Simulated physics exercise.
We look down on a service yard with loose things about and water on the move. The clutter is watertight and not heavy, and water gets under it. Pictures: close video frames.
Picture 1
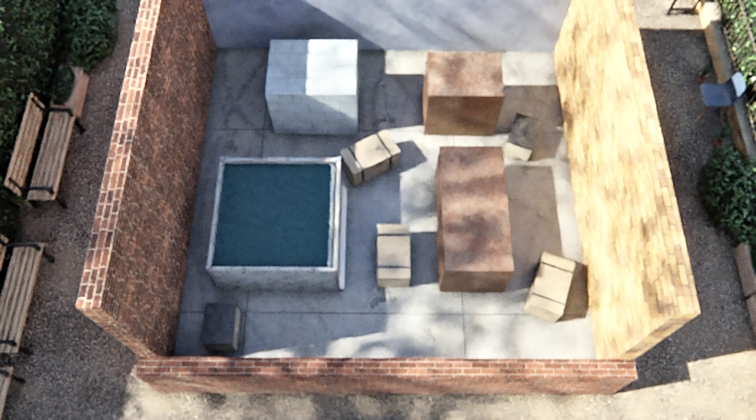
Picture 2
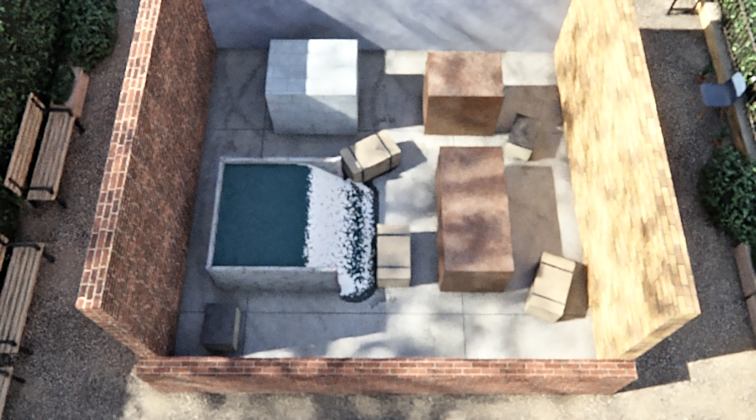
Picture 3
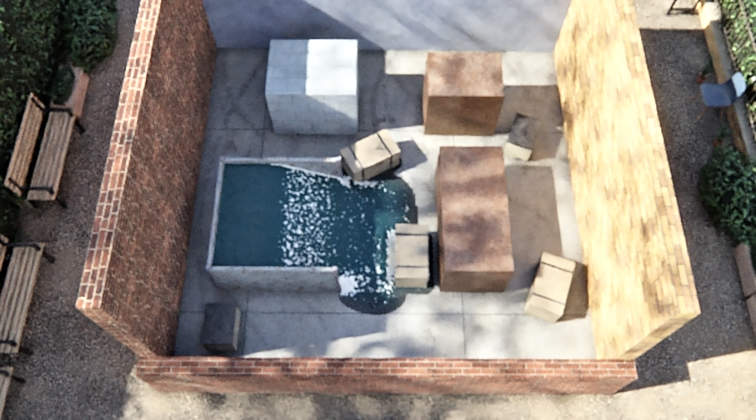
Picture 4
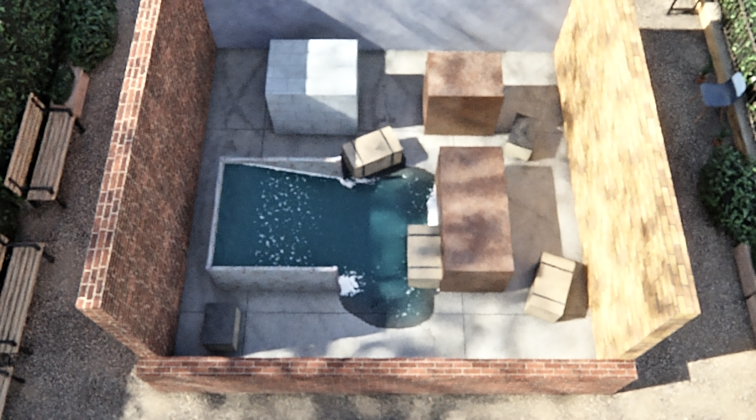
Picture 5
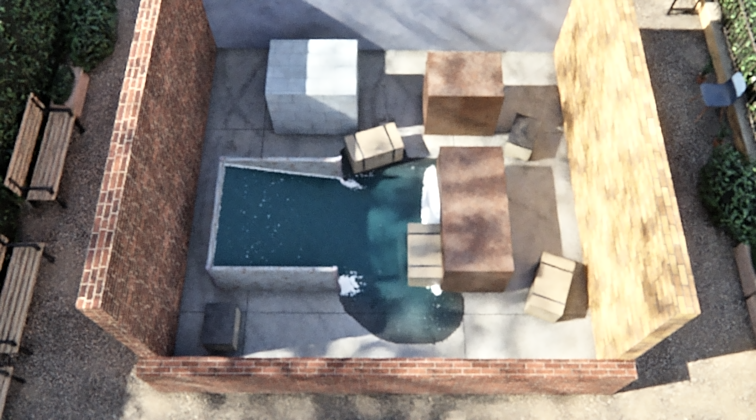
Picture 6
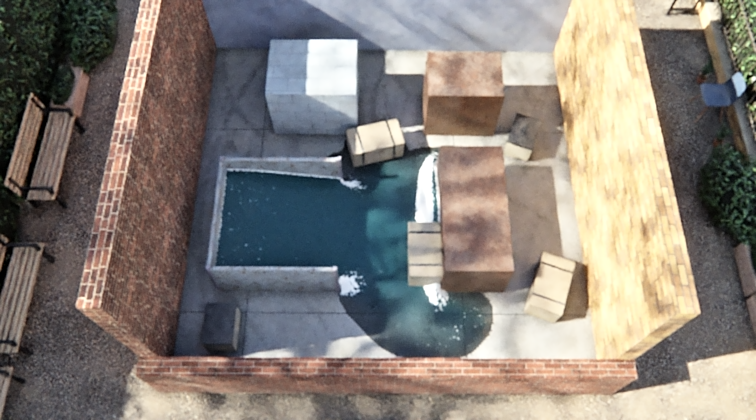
The clip opens on a brick-walled yard with a full tank of water at left and crates scattered among larger blocks. The tank's right side opens and foaming water surges out, pushing the nearest crate right against a brown block. The water then spreads across the floor, while another crate above shifts slightly.
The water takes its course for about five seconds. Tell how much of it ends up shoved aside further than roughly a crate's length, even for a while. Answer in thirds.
Two thirds or more.
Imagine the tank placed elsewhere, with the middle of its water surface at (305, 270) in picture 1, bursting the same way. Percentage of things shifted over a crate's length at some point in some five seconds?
I'd put it near 80 percent.
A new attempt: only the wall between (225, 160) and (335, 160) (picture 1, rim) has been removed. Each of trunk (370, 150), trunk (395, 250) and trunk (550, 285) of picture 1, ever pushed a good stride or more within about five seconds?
Results in order: Moved that far / stayed within it / stayed within it.
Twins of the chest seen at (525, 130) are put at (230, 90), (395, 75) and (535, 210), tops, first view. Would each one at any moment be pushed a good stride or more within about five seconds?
As listed: Less than that, yes, yes.
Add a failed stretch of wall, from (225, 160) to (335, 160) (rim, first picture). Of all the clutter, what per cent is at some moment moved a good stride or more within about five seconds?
Result: Close to 40 %.
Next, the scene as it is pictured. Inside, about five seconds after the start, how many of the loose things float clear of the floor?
By my count, 5.
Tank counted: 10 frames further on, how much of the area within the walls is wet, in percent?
Roughly 50 %.
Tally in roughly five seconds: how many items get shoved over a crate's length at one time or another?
I make it 5 in total.
A moment on, 1 of 5 are well off their spots; 1 afloat.
Next, 3 of 5 are well off their spots; 2 afloat.
Later, 4 of 5 are well off their spots; 5 afloat.
In the end, 5 of 5 are well off their spots, and 5 have been at some point; 5 afloat.
